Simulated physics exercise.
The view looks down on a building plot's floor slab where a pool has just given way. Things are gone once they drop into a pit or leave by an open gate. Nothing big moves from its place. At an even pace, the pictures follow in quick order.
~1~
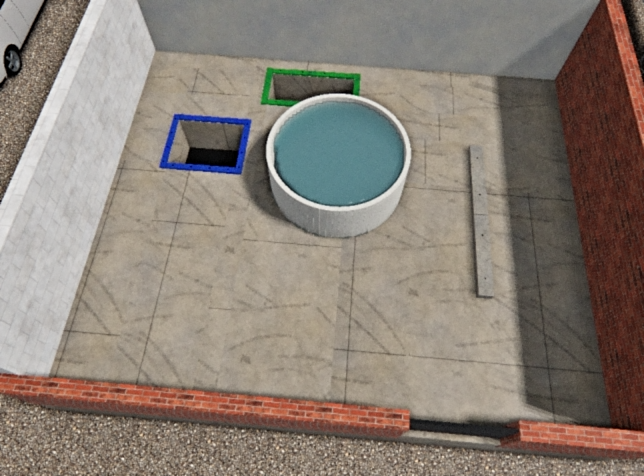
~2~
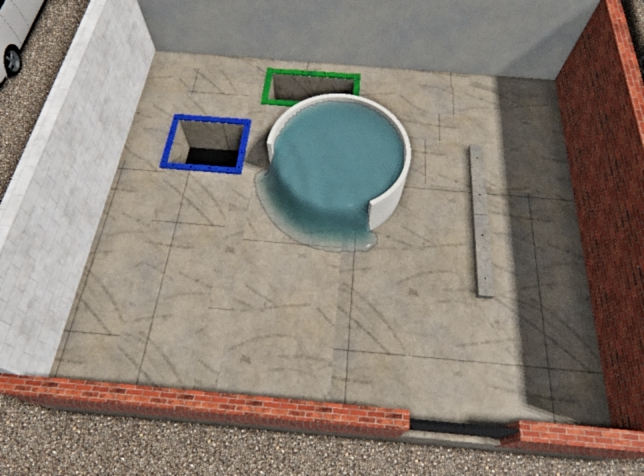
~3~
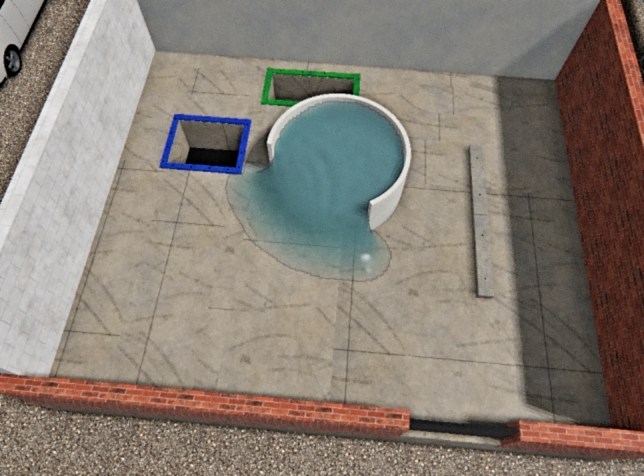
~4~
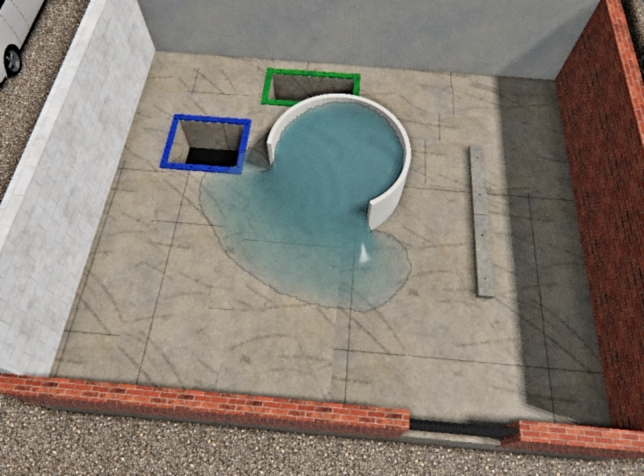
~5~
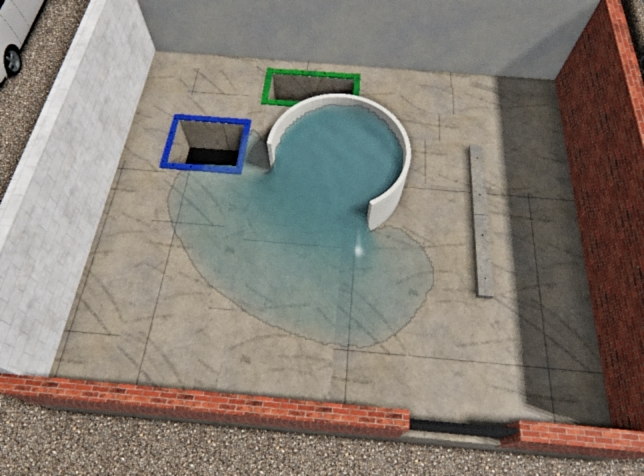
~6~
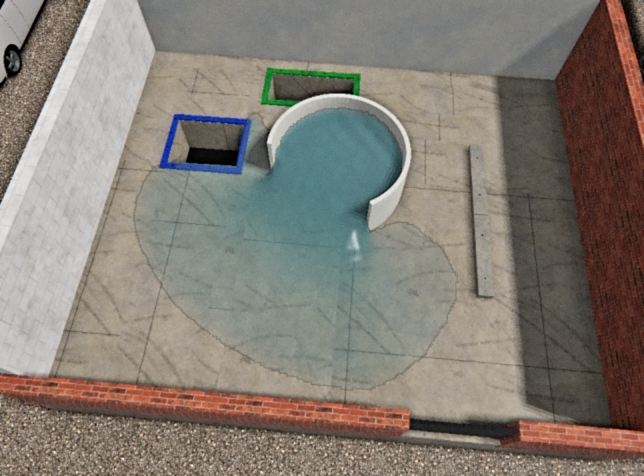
To begin with, a round tank of water stands whole on a walled concrete slab beside blue- and green-rimmed pits. Its near-left side gives way and water pours out, then spreads steadily toward the front brick wall, reaching the blue pit's edge and widening into a broad, shallow sheet.
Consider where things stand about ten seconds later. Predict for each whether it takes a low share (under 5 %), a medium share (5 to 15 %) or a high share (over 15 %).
Prediction: The gate takes a low share; the green pit takes a low share; the blue pit takes a medium share.
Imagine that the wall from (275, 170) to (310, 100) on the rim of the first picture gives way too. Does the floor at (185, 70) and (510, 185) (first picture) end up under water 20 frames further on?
Well, the first place ends up drenched, and the second one left untouched.
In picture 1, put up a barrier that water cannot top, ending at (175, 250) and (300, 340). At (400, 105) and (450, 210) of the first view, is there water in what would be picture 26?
Going in order, I'd say kept out of it and kept out of it.
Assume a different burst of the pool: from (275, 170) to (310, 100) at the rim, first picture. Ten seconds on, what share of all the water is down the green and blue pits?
Green: 6 percent; blue: 40 percent.
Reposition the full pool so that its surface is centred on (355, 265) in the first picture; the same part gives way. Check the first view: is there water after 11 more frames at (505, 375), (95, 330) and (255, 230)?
In sequence: Inundated, next inundated, then unflooded.
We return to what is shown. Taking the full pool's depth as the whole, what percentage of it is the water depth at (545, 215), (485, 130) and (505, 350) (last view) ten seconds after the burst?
Around 6, 4 and 14 percent, in that order.
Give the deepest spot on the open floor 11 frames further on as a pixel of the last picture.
Roughly at pixel (47, 384).
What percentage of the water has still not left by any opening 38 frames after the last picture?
My figure is close to 94 percent.
A moment on, water covers 45 % of the floor; the gate 0 %, the green pit 0 %, the blue pit 0 %.
Next, water covers 45 % of the floor; the gate 0 %, the green pit 0 %, the blue pit 0 %.
Then, water covers 50 % of the floor; the gate 0 %, the green pit 0 %, the blue pit 0 %.
Later, water covers 80 % of the floor; the gate 0 %, the green pit 1 %, the blue pit 5 %.
In the end, water covers 95 % of the floor; the gate 0 %, the green pit 3 %, the blue pit 7 %.
